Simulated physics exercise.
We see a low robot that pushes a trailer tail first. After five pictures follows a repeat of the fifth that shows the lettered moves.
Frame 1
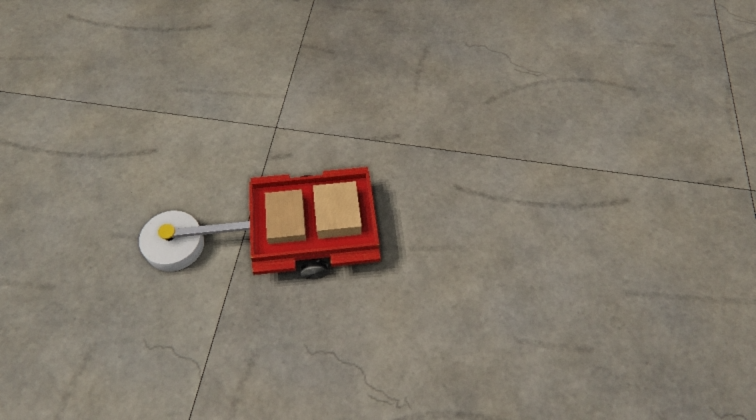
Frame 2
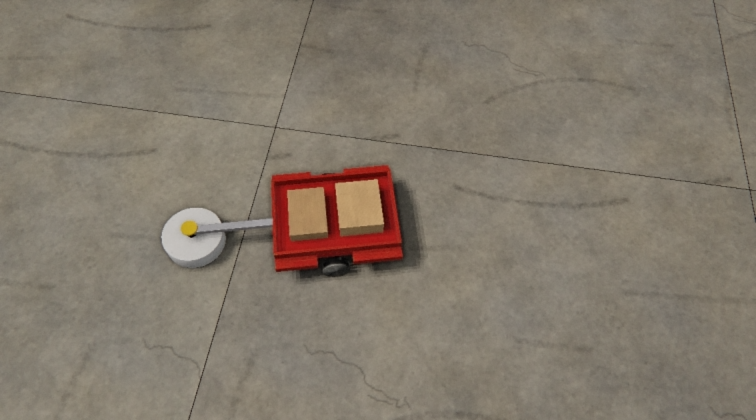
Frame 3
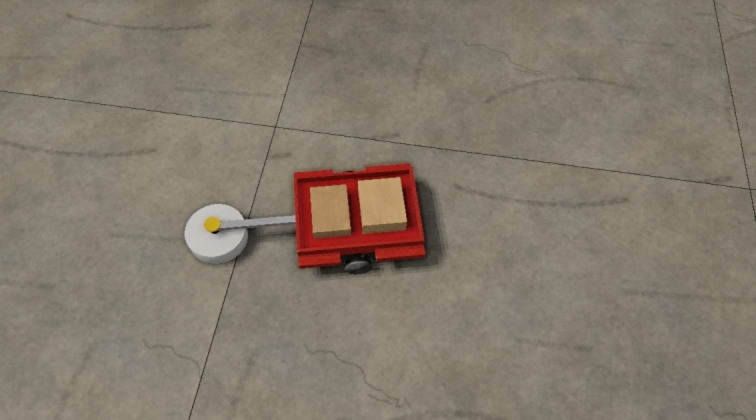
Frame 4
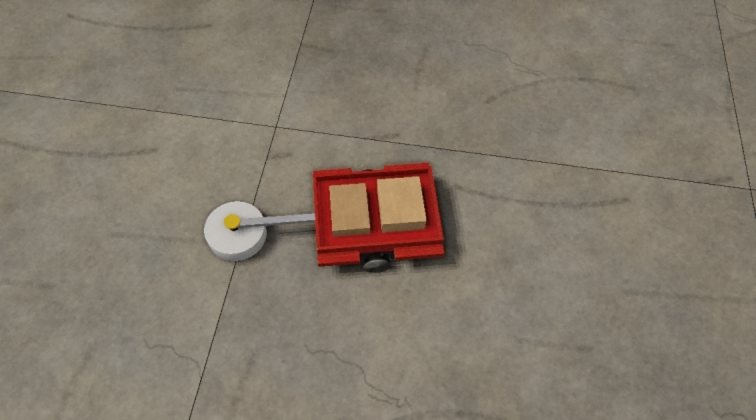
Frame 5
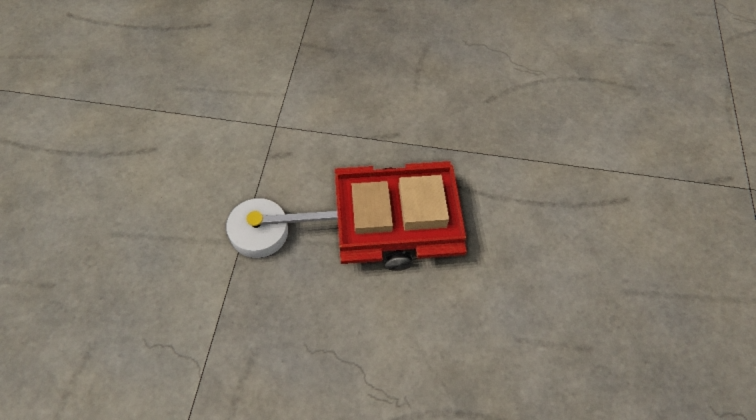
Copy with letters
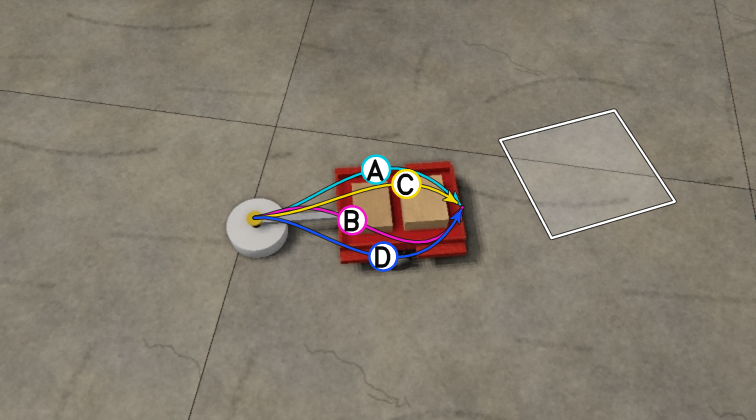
A low, round white robot pushed a small red cart carrying two wooden blocks slowly to the right across a gray floor, the gray bar between them staying nearly straight as they moved a short way.
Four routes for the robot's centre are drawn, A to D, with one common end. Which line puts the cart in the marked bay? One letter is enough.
With B the cart stands in the bay.
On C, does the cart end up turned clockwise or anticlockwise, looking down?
On that route, clockwise.
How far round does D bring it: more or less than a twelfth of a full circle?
It turns more than that.
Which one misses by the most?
A is the worst.
On the marked copy, A from (254, 218) via (356, 175) to (460, 205); B from (254, 218) via (362, 225) to (463, 207); C from (254, 218) via (363, 190) to (457, 203); D from (254, 218) via (361, 251) to (461, 210); the bay at (585, 170).
Taking B. A third of the way, robot (336, 222), cart (477, 206).
Two thirds of the way, robot (411, 249), cart (538, 193).
When it is over, robot (460, 215), cart (589, 172); the cart stands in the bay.
As for the rest, A leaves the cart at (600, 268), out of the bay; C leaves the cart at (606, 232), out of the bay; D leaves the cart at (551, 131), out of the bay.
